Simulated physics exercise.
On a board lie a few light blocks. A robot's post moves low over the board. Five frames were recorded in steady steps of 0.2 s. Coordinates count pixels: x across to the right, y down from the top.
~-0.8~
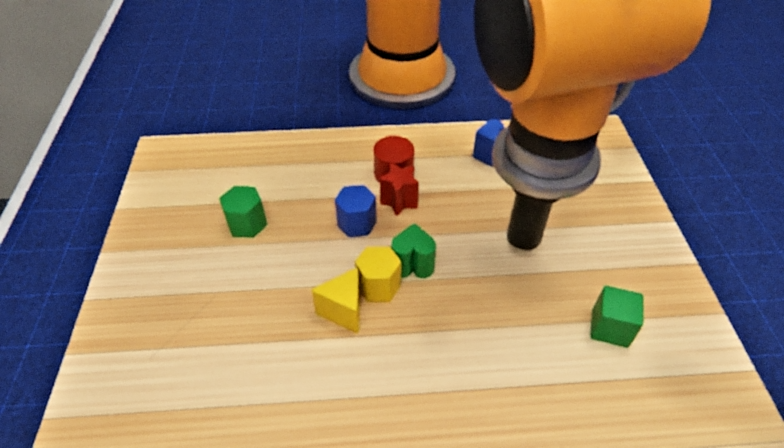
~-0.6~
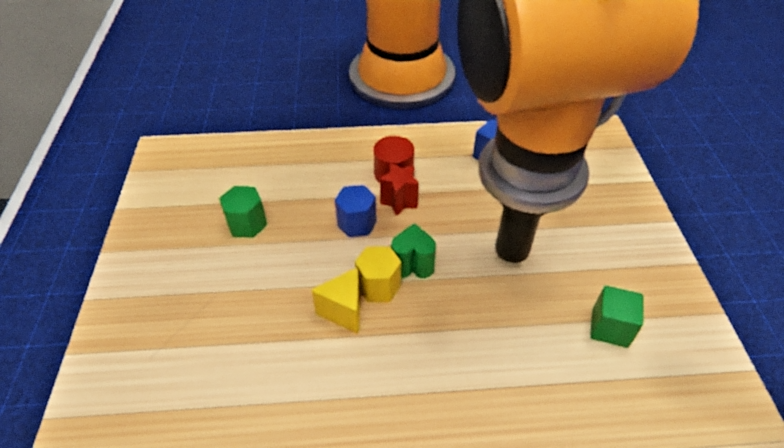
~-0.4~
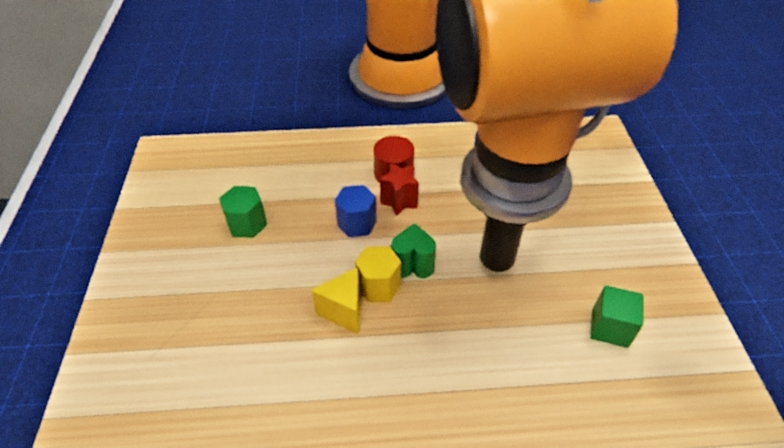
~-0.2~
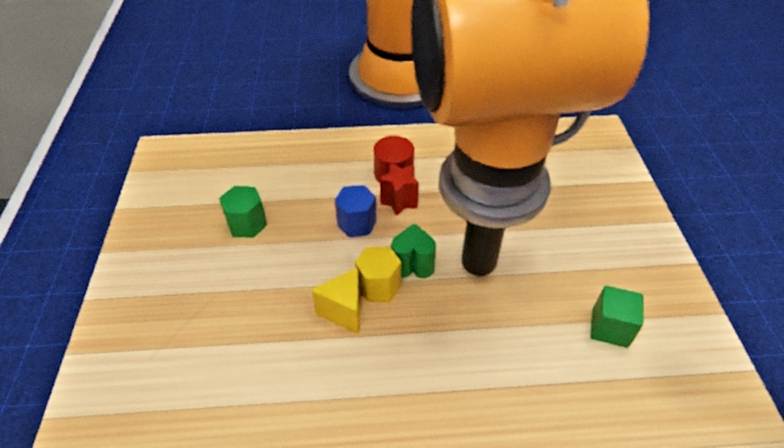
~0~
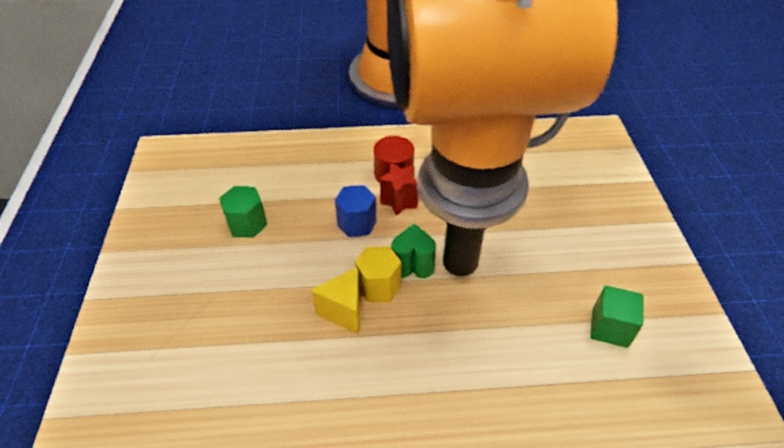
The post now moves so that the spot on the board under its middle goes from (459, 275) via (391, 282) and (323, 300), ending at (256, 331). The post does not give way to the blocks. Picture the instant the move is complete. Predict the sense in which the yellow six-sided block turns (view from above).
It twists clockwise.
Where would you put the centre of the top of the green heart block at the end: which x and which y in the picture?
At pixel (378, 229).
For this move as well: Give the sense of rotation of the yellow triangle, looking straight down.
Counter-clockwise, from overhead.
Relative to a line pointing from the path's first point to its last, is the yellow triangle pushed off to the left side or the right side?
It's pushed left.
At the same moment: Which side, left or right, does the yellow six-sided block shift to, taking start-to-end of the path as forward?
With start-to-end as forward, it shifts right.
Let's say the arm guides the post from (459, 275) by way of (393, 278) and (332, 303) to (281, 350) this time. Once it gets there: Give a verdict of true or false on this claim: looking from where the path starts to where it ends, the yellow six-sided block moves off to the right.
My answer: True.
The first path, step by step. One third of the way, post (390, 270); yellow triangle (330, 293), turned 40° anticlockwise; yellow six-sided block (348, 262); green heart block (380, 228), turned 80° clockwise.
Two thirds of the way, post (320, 289); yellow triangle (310, 306), turned 75° anticlockwise; yellow six-sided block (282, 264), turned 40° clockwise; green heart block (378, 229), turned 85° clockwise.
At the end, post (252, 319); yellow triangle (299, 319), turned 115° anticlockwise; blue six-sided block unmoved; yellow six-sided block (264, 264), turned 90° clockwise; green heart block (378, 229), turned 85° clockwise.
